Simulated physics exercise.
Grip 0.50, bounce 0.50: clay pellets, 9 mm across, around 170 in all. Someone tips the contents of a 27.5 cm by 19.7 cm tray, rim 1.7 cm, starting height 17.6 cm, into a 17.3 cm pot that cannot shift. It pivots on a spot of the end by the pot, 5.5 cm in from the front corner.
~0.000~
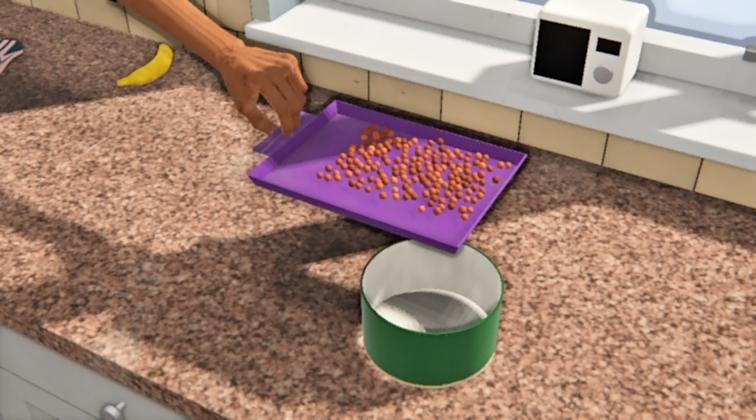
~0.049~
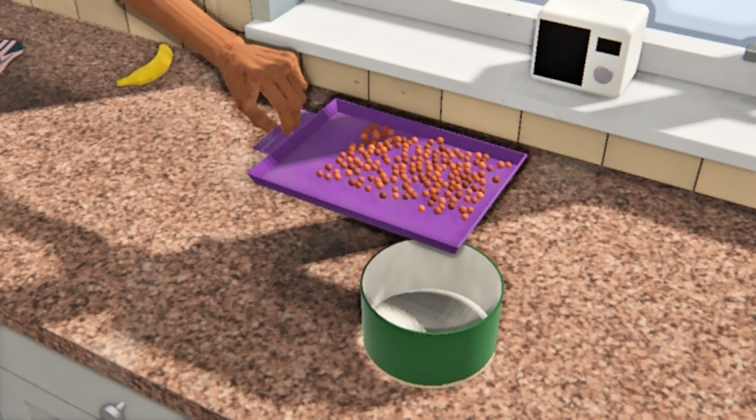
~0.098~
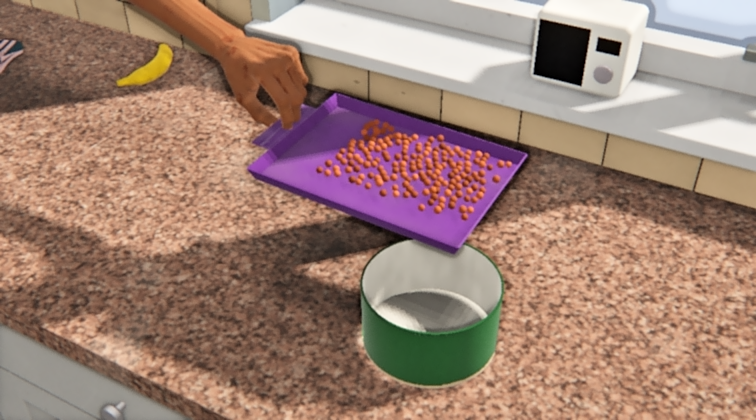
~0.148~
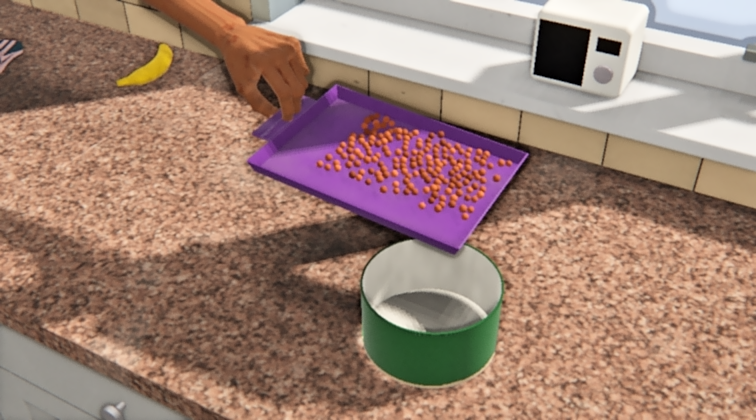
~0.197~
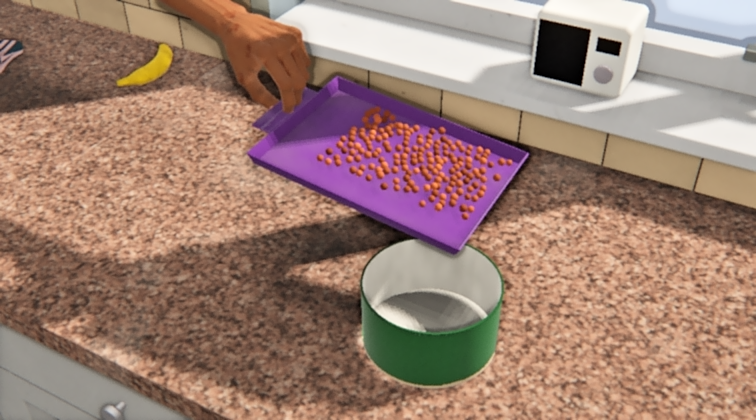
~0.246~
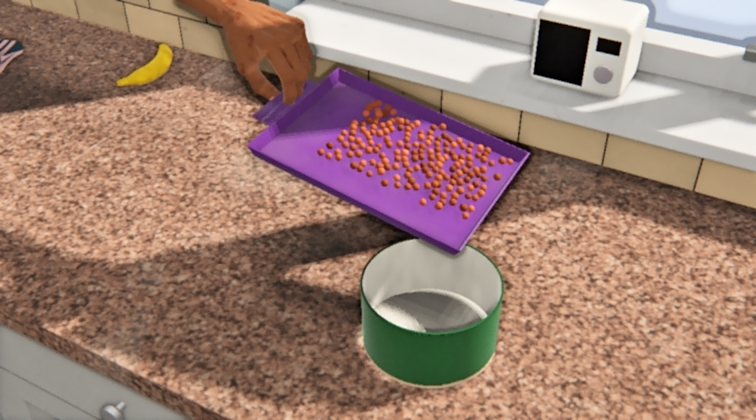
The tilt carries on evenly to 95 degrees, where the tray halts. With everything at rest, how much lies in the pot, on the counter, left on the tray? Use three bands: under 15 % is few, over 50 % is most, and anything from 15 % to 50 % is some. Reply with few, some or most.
Pot: Some, counter: Most, tray: Few.
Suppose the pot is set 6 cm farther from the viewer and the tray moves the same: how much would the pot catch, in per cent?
In that case some 10 per cent.
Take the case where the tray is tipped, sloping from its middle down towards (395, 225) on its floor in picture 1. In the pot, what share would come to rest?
100 %.
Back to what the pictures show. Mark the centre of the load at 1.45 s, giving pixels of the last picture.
(490, 188) or thereabouts.
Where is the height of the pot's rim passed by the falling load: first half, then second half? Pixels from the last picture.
Roughly (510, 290) to begin with, later roughly (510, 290).
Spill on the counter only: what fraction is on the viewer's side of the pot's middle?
20 %.
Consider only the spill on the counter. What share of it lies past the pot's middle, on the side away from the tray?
Some 100 per cent of the spill lies beyond the centre.
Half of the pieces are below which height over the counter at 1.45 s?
Roughly 22 centimetres, give or take.
Then, at 0.97 s, tilt 50 degrees; the tray holds 100 %, the pot 0 %.
Then, at 1.45 s, tilt 77 degrees; the tray holds 100 %, the pot 0 %.
After 2.00 s, tilt 95 degrees; the tray holds 0 %, the pot 35 %.
By 2.6 s all is still; pot 35 %, counter 65 %, tray 0 %.
